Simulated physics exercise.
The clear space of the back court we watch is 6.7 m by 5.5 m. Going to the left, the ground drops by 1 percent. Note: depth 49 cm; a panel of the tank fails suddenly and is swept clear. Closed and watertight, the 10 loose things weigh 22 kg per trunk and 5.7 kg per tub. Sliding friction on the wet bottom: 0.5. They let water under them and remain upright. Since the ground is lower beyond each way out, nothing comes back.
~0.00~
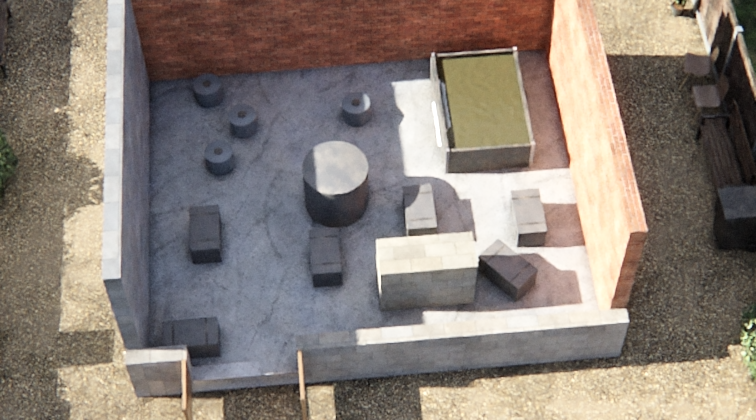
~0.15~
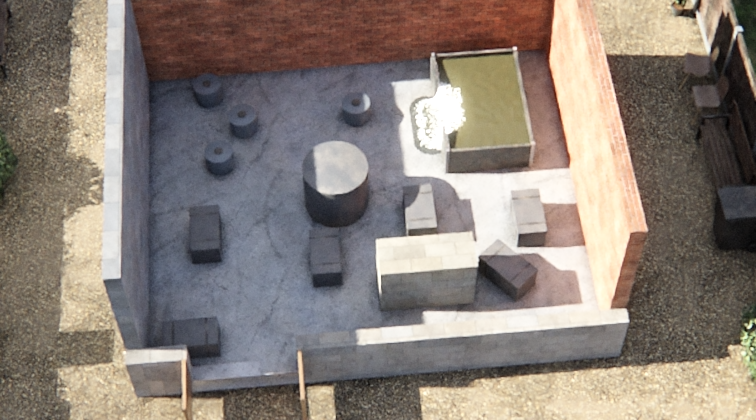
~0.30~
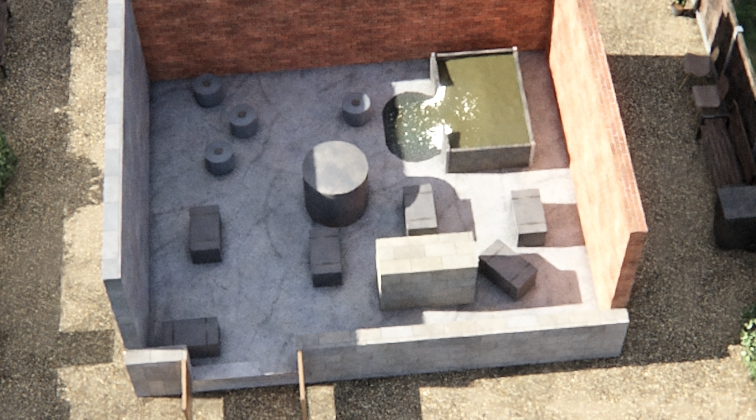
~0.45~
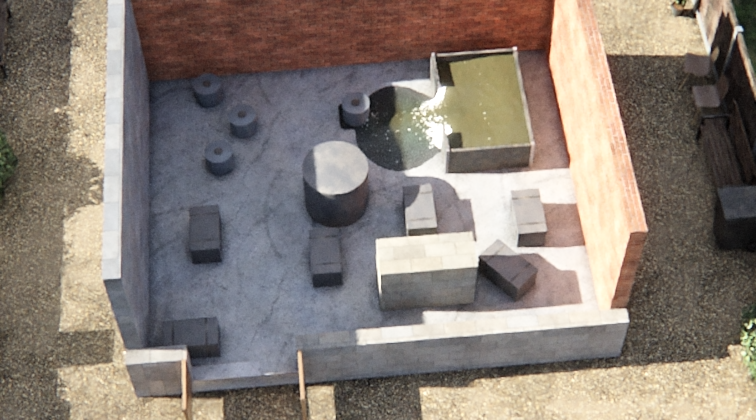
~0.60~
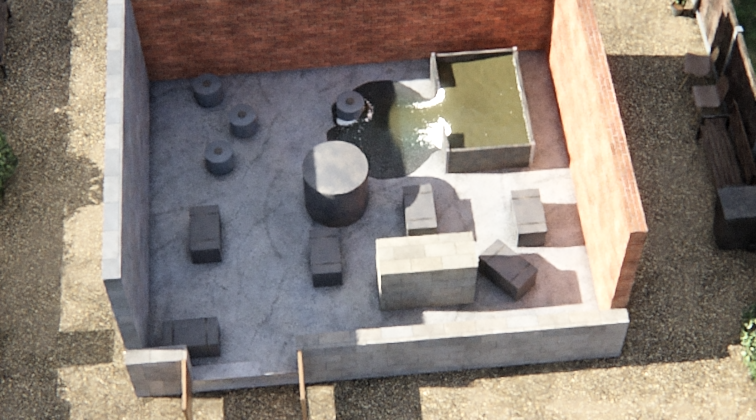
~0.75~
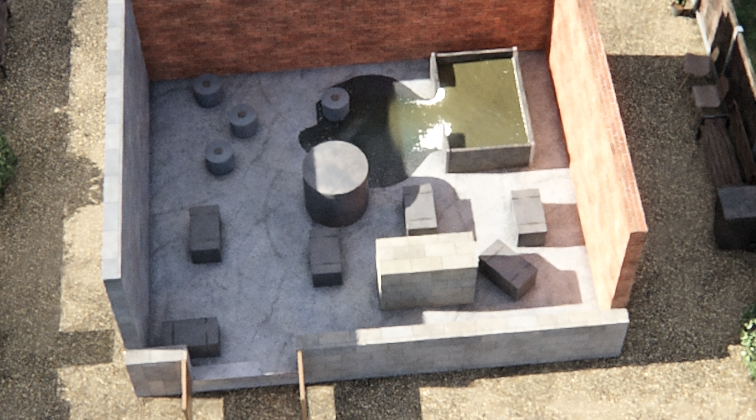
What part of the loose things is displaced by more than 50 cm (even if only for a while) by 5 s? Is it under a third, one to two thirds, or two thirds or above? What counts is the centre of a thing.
I predict one in three or more, yet fewer than two in three.
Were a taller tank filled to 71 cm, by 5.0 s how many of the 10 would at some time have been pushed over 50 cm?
That would give 5.
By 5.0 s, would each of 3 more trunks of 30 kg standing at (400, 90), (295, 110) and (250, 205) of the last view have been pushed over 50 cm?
Answers in order are does not cross, crosses the line and does not cross.
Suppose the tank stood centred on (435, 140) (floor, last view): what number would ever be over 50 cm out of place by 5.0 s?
That would give 4.
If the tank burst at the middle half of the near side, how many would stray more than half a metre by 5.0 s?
That gives 2 of them.
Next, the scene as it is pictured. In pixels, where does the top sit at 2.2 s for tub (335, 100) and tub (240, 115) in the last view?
(196, 72) and (177, 112), roughly.
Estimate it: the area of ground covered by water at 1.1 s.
Wet area: Approx. 8.5 m2.
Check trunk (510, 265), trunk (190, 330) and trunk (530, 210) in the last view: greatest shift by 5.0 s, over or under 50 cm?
First falling below it, second falling below it, third falling below it.
After 1.1 s 1 of 10 are over 50 cm from their spots; 0 afloat.
After 2.2 s 4 of 10 are over 50 cm from their spots; 2 afloat.
After 3.5 s 4 of 10 are over 50 cm from their spots; 4 afloat.
After 5.0 s 4 of 10 are over 50 cm from their spots, and 4 have been at some point; 4 afloat.
